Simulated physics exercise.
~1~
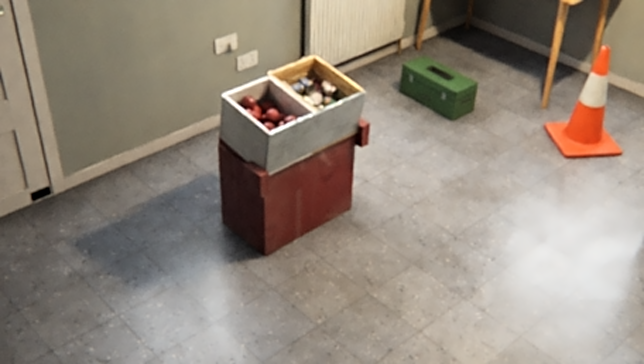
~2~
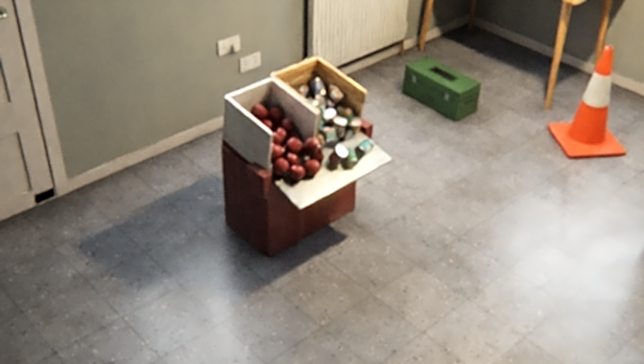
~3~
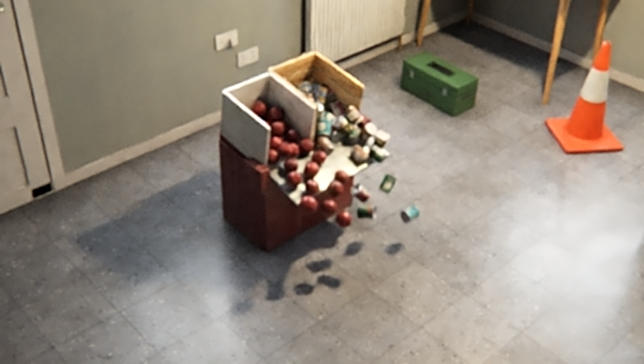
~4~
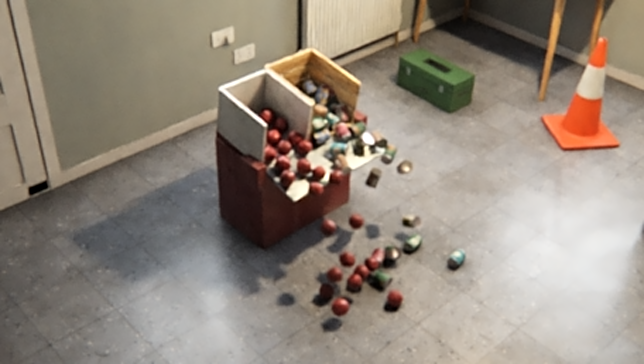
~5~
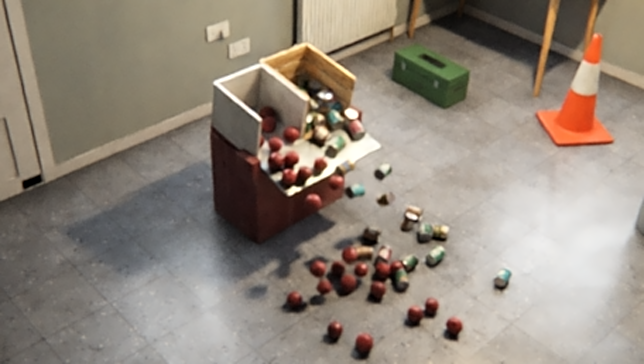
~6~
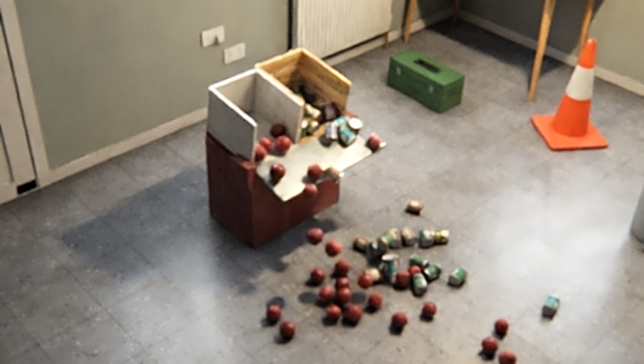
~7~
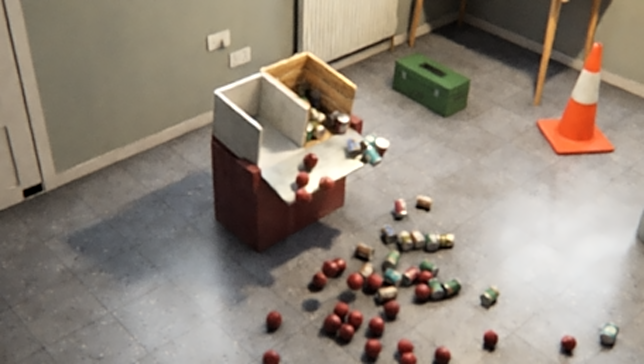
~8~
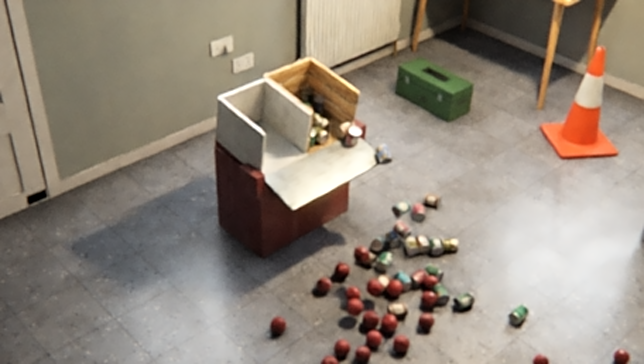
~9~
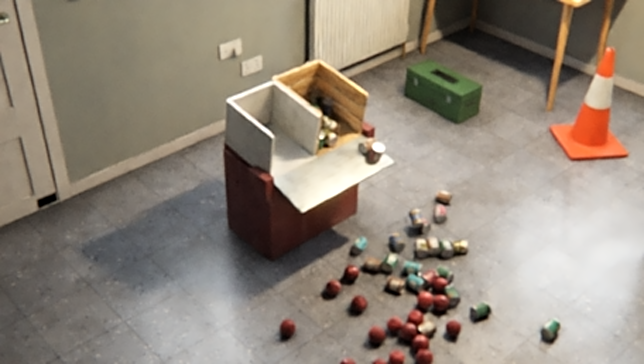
A flap along the low end of a white hopper and a wooden hopper swings open, and red apples and small tins tumble down it onto the grey floor, spreading toward the right; the white hopper ends empty while some tins remain in the wooden one.
